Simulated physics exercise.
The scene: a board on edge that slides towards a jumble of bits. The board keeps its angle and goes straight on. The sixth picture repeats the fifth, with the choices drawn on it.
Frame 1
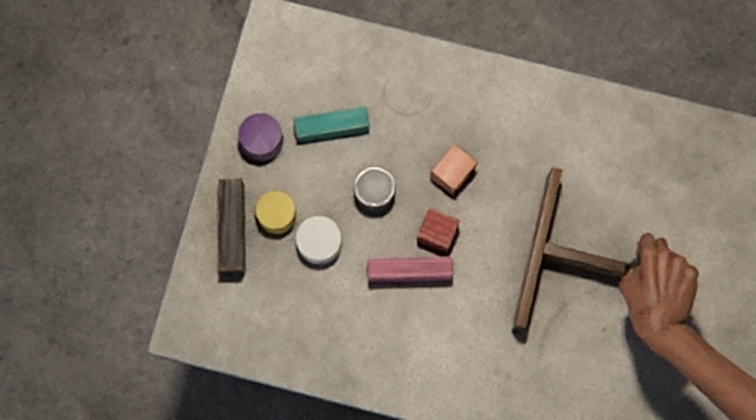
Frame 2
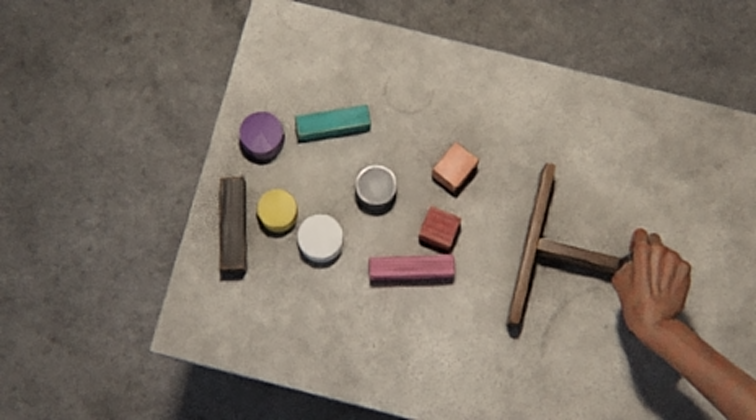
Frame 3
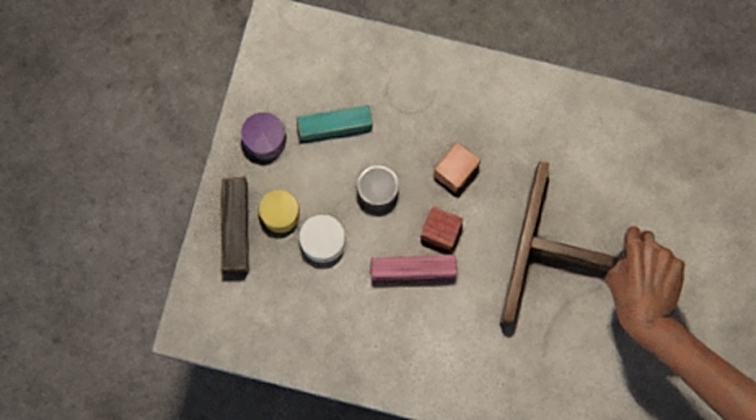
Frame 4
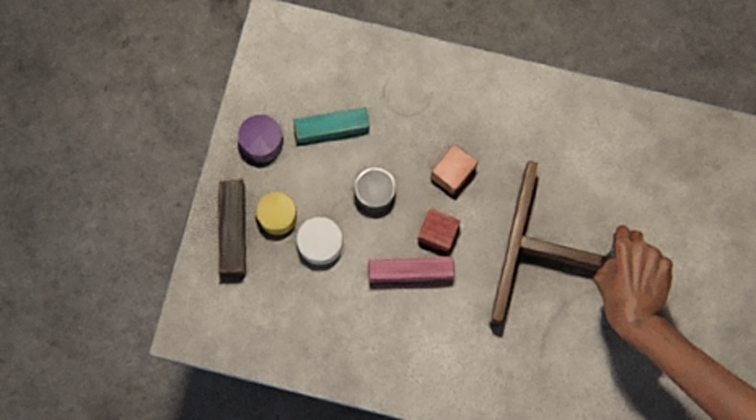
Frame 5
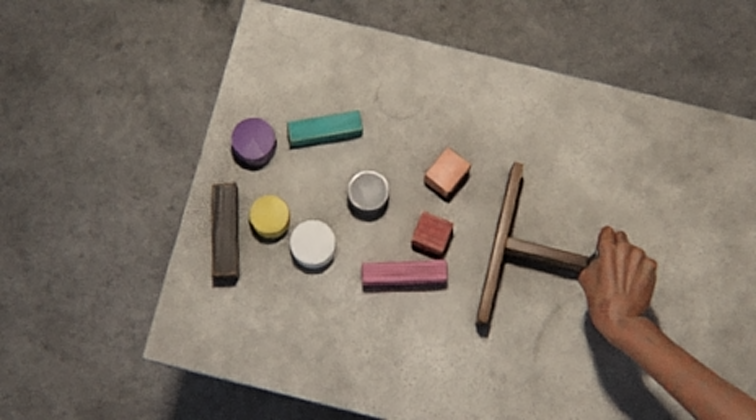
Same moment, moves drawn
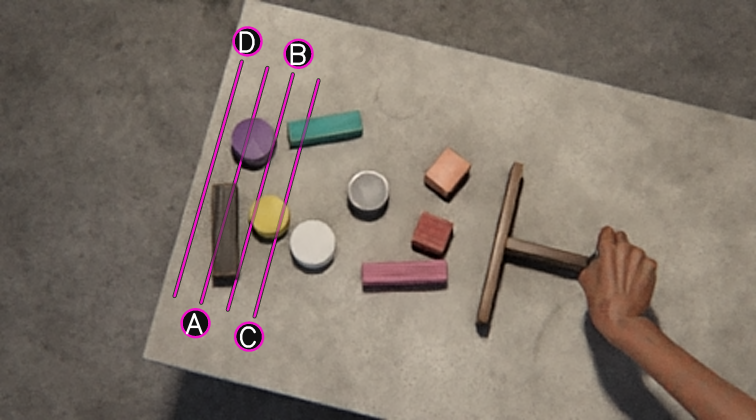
On a grey tabletop, a hand holding a T-shaped wooden tool slid its long edge slowly a short way left, towards a scattering of coloured blocks, bars and round tins, which lay untouched.
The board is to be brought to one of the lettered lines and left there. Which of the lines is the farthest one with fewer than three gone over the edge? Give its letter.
B.
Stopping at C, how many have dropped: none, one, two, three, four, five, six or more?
The count is none.
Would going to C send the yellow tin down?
No.
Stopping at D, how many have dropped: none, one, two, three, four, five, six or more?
By then, six or more.
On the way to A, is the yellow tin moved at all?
By then, yes.
On the copy, A at (235, 183); B at (261, 189); C at (287, 196); D at (209, 176).
On B. First, board (415, 220); white tin (309, 243); pink stick (354, 267).
Then, board (329, 198); yellow tin (252, 198); grey tin (284, 168).
Finally, board (263, 182); yellow tin (192, 181); black bar (178, 236); none fallen.
By contrast, A drops four; C is within the limit but short; D drops seven.
